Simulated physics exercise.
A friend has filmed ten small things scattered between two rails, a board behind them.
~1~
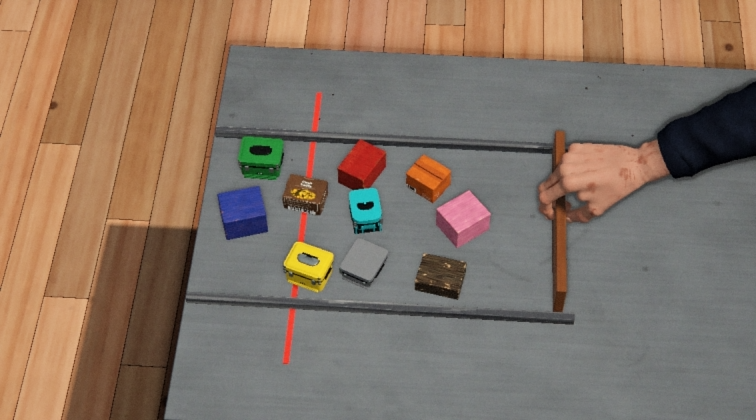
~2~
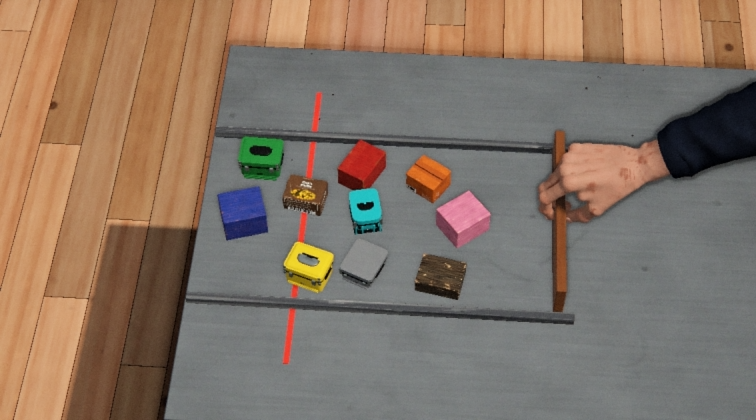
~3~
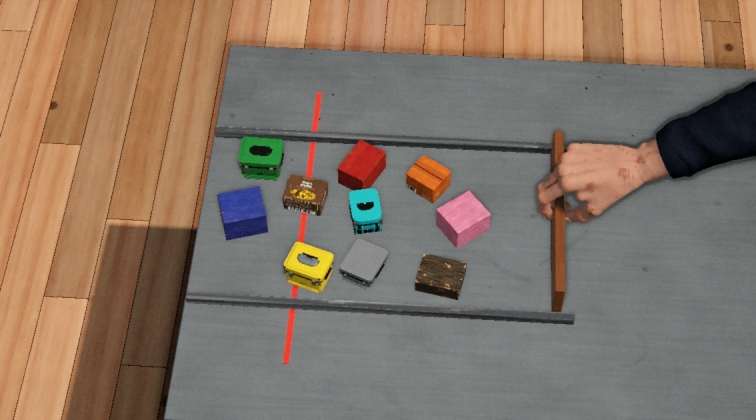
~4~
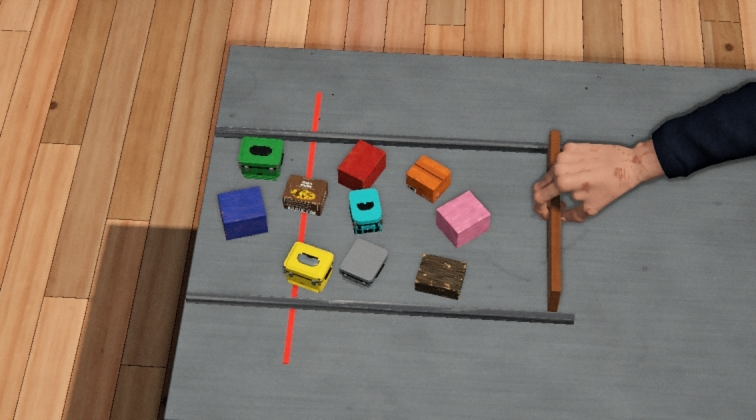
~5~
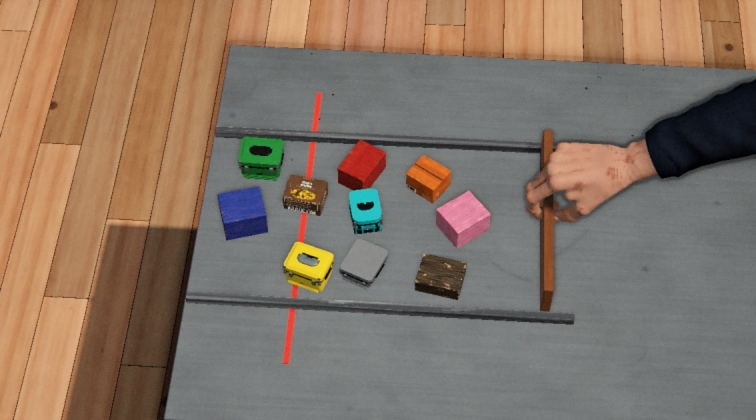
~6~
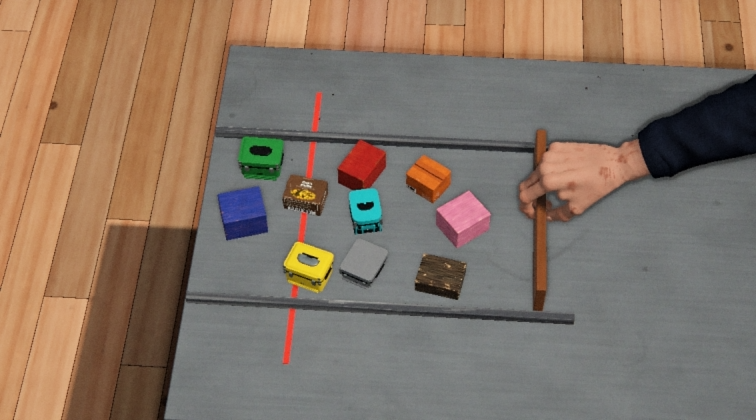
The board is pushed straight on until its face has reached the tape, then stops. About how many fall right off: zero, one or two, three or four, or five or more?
In the end the number that fall off is zero.
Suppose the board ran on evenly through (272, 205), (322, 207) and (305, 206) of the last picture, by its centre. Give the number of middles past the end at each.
The counts: 4, 0 and 0.
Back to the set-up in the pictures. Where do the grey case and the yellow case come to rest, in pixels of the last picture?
About (237, 259), and the other about (196, 265).
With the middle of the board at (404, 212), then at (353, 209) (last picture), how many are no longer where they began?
7 and 9.
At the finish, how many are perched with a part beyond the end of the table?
The number is 4.
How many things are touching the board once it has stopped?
3 of them.
Soon after, none off yet; blue block at rest near (243, 213); green case at rest near (262, 158); brown box at rest near (305, 195).
At rest, the number that fall off is zero.
